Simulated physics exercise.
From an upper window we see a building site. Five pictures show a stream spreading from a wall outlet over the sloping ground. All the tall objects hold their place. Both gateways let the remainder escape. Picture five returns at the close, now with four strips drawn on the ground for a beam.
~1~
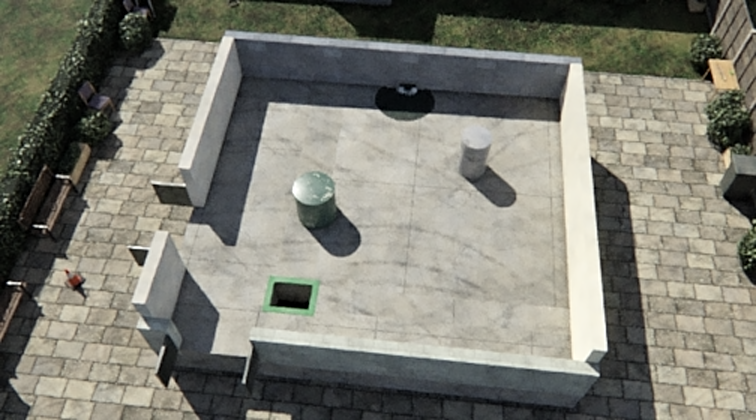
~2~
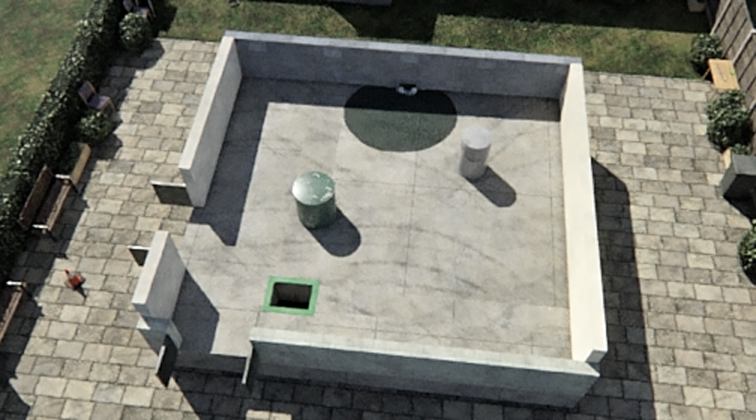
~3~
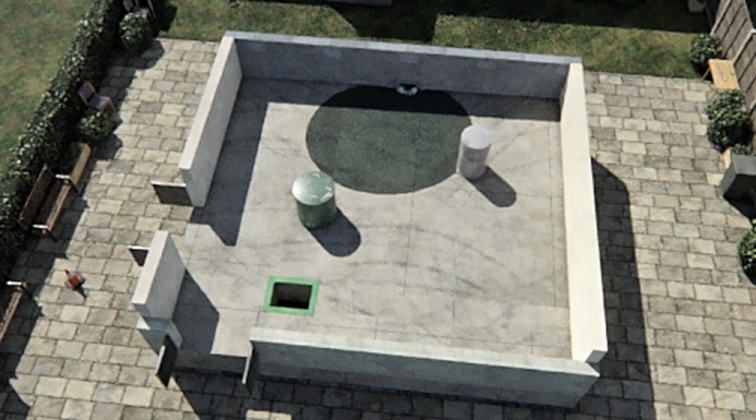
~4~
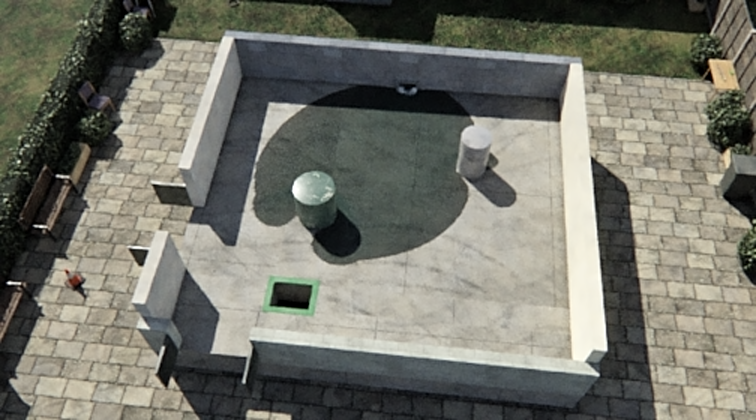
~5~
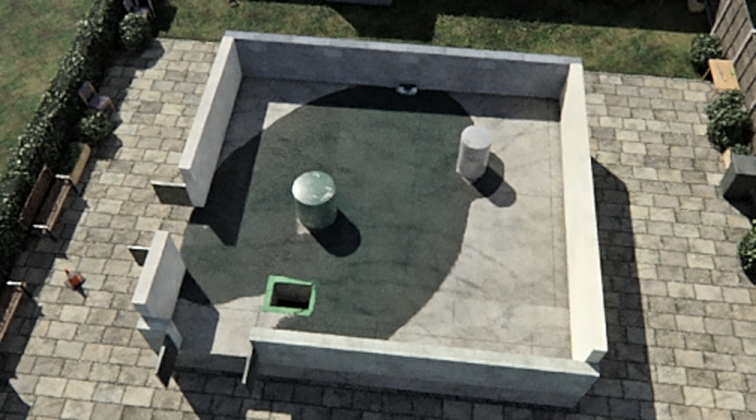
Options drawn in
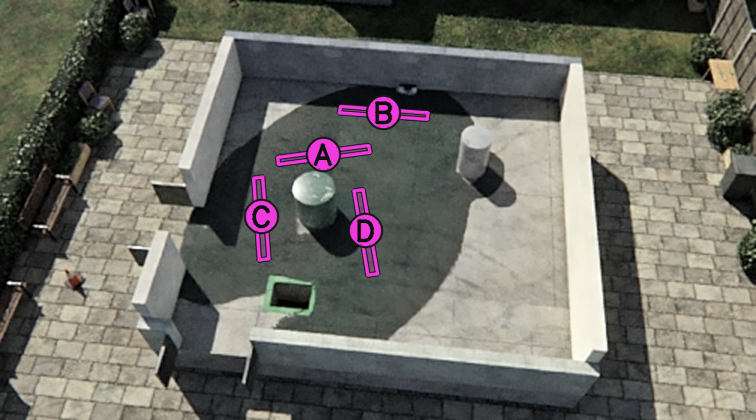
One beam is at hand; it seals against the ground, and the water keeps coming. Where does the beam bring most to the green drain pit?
C beats the others.
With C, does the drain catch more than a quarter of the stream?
Yes, it does.
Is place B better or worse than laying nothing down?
It is worse.
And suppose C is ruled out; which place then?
Place A.
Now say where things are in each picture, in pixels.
In the first frame, outfall at (408, 85); green drain pit at (291, 296); open gate at (195, 236); open gate at (220, 342); 2 % of the ground under water, visible out to (408, 117); green drain pit still dry.
In the second frame, 8 % of the ground under water, visible out to (357, 135); green drain pit still dry.
In the third frame, 18 % of the ground under water, visible out to (347, 182); green drain pit still dry.
In the fourth frame, 32 % of the ground under water, visible out to (324, 254); green drain pit still dry.
In the fifth frame, 52 % of the ground under water, visible out to (198, 301); green drain pit taking water.
In magenta, A from (278, 160) to (369, 148); B from (340, 109) to (427, 116); C from (258, 177) to (264, 259); D from (358, 190) to (372, 274).
If A is chosen, about 20 % of the stream goes into the green drain pit, about 80 % out by the gates.
If B is chosen, about 10 % of the stream goes into the green drain pit, about 90 % out by the gates.
If C is chosen, about 47 % of the stream goes into the green drain pit, about 53 % out by the gates.
If D is chosen, about 11 % of the stream goes into the green drain pit, about 88 % out by the gates.
